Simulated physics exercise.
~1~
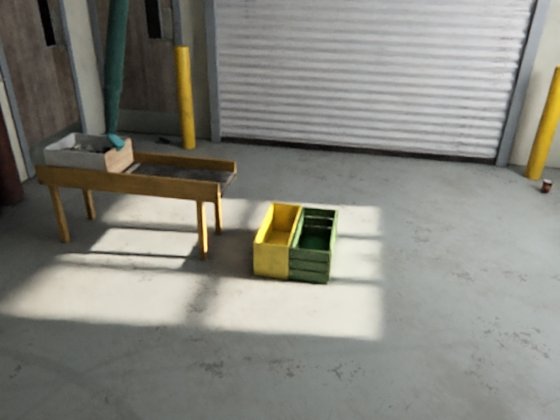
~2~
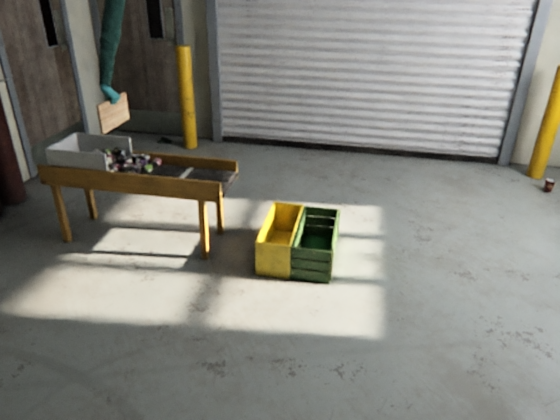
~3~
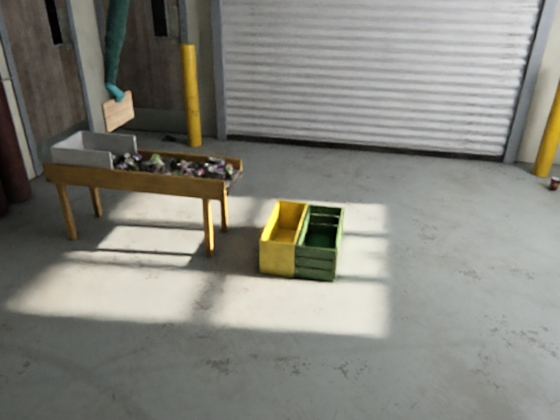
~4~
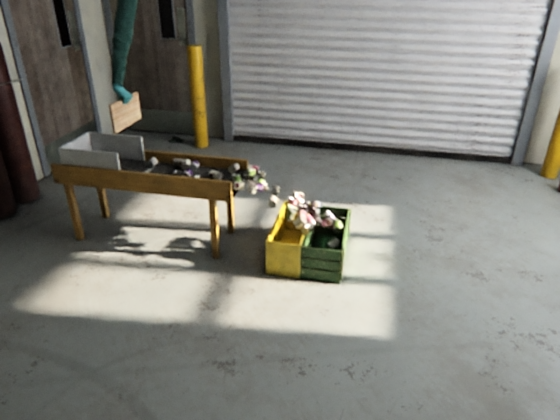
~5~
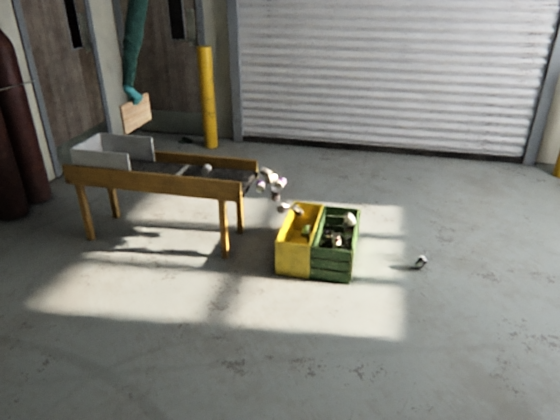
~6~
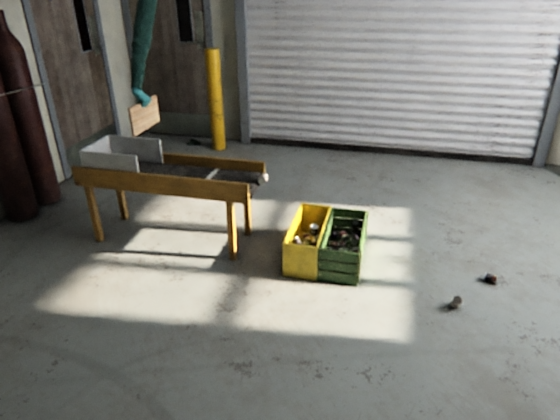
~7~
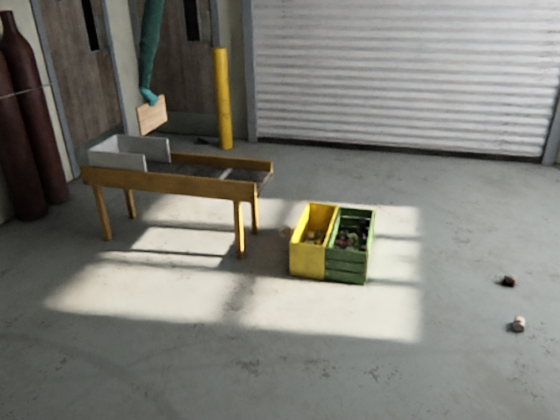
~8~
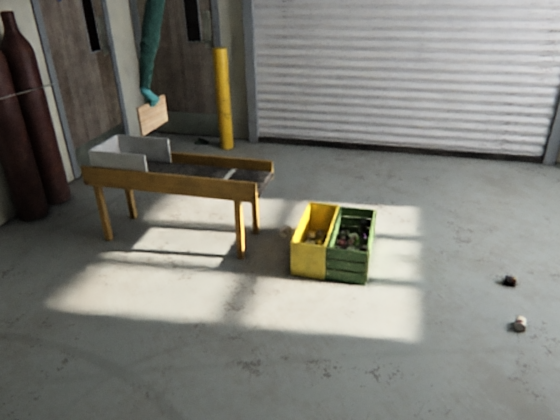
Small objects riding a belt from a white pen, spilling into yellow and green boxes, a couple resting on the floor beyond.
